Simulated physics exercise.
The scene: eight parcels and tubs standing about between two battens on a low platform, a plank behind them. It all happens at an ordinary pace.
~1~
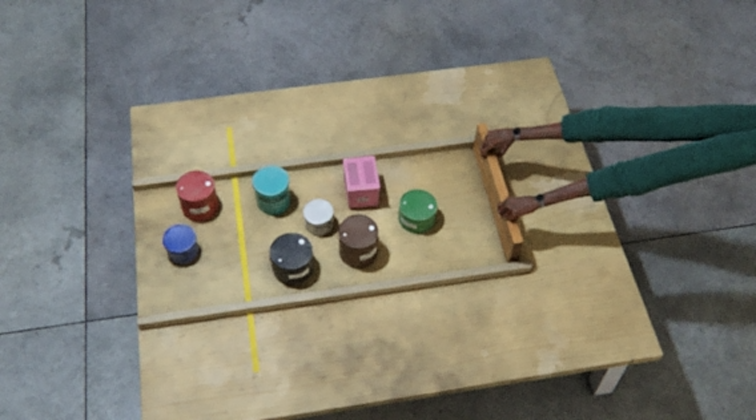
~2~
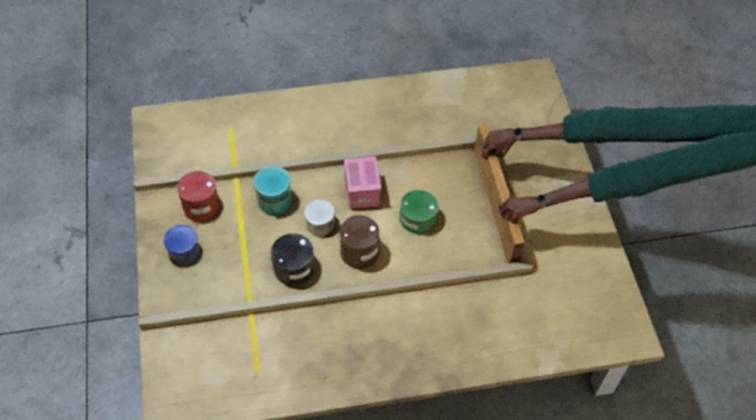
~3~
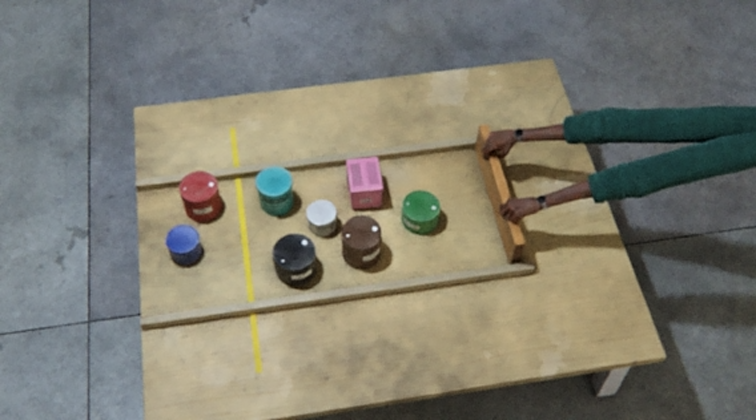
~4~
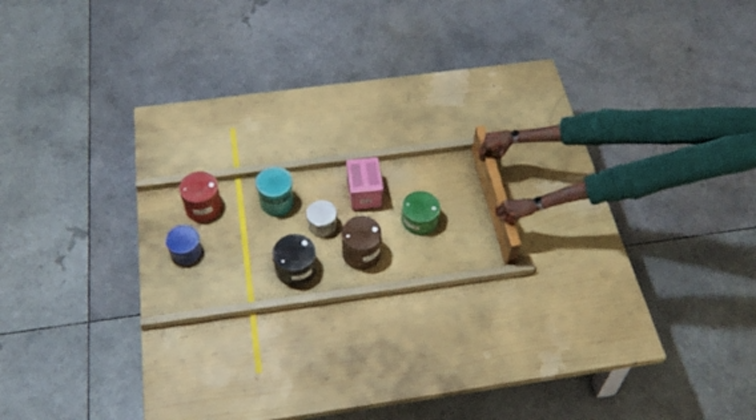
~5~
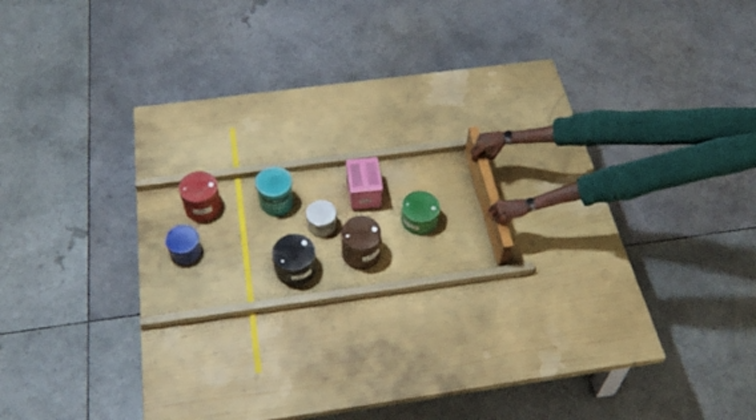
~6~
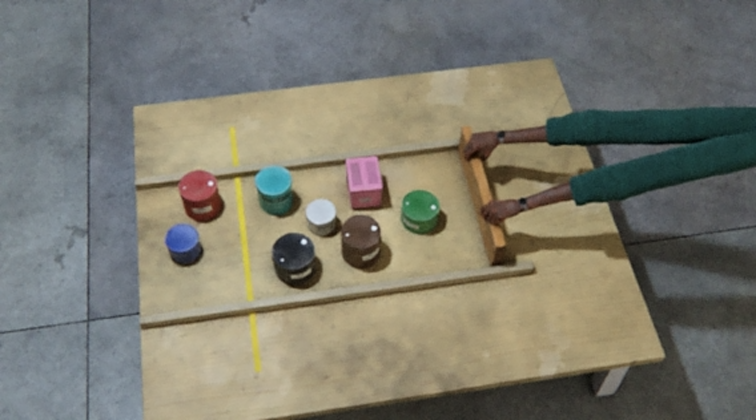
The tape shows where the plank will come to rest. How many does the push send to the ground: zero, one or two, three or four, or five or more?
As it turns out, the number that fall off is zero.
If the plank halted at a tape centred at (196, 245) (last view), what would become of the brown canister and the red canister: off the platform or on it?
The brown canister is kept, the red canister is lost.
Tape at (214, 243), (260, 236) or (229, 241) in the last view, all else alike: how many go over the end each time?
In that order 1, 0 and 0.
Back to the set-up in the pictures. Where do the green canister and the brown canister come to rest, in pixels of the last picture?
The green canister stops around (224, 233); the brown canister around (226, 262).
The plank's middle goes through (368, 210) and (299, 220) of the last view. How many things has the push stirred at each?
At the one place 4, at the other 6.
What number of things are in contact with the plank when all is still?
In contact: 3.
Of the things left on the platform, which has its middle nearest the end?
It is the red canister.
Soon after, none off yet; blue pail at rest near (184, 244); red canister at rest near (200, 196); turquoise pail at rest near (275, 191).
Then, none off yet; blue pail at rest near (184, 244); red canister moving near (198, 196); turquoise pail moved about its own width near (235, 196).
At rest, the number that fall off is zero.
